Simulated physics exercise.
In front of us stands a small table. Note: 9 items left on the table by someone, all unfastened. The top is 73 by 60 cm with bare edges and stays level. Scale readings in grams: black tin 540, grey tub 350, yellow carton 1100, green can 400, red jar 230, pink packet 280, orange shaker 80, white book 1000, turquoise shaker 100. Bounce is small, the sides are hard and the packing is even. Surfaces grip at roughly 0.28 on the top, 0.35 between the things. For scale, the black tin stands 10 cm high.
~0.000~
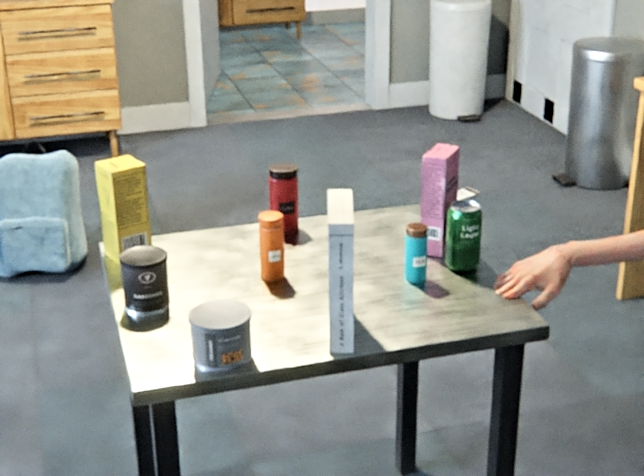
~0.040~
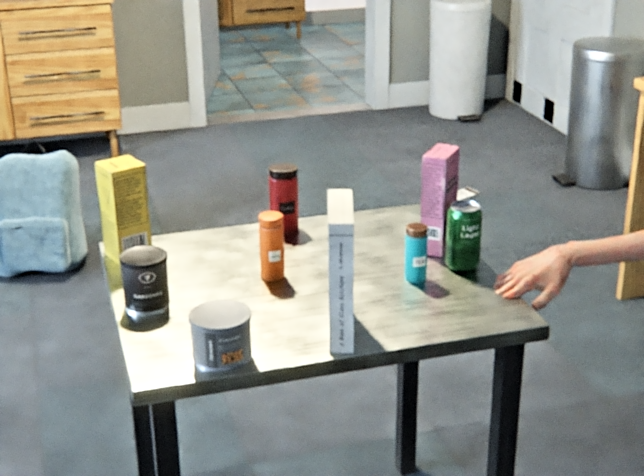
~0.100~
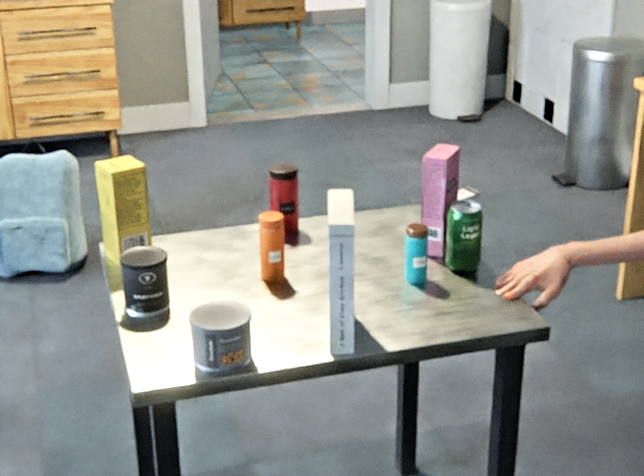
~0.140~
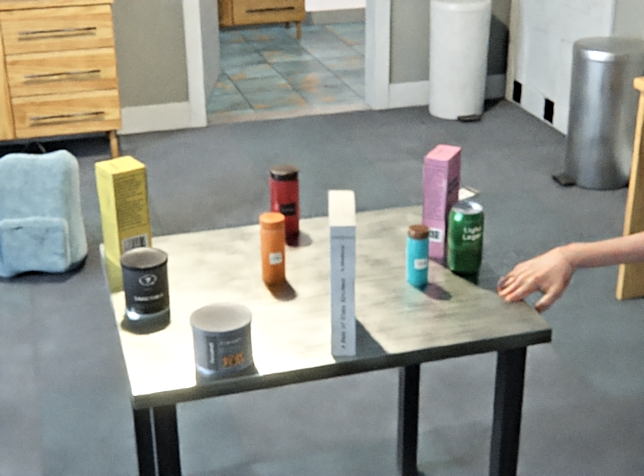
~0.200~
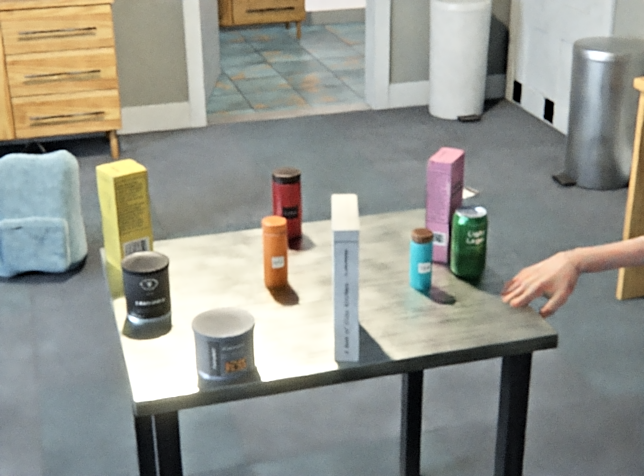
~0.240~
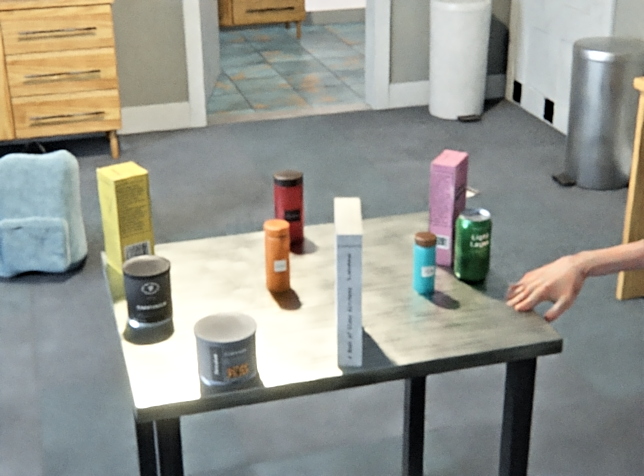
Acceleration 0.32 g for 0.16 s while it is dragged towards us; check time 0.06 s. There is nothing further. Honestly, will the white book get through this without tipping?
Yes.
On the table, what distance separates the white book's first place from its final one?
Roughly 2 centimetres.
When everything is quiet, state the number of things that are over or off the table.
0.
By 0.34 s, table 6 cm from its start; grey tub 2 cm from its spot.
When it is over (1.0 s), all 9 within 5 cm of the start. In the last view, white book near (354, 289).
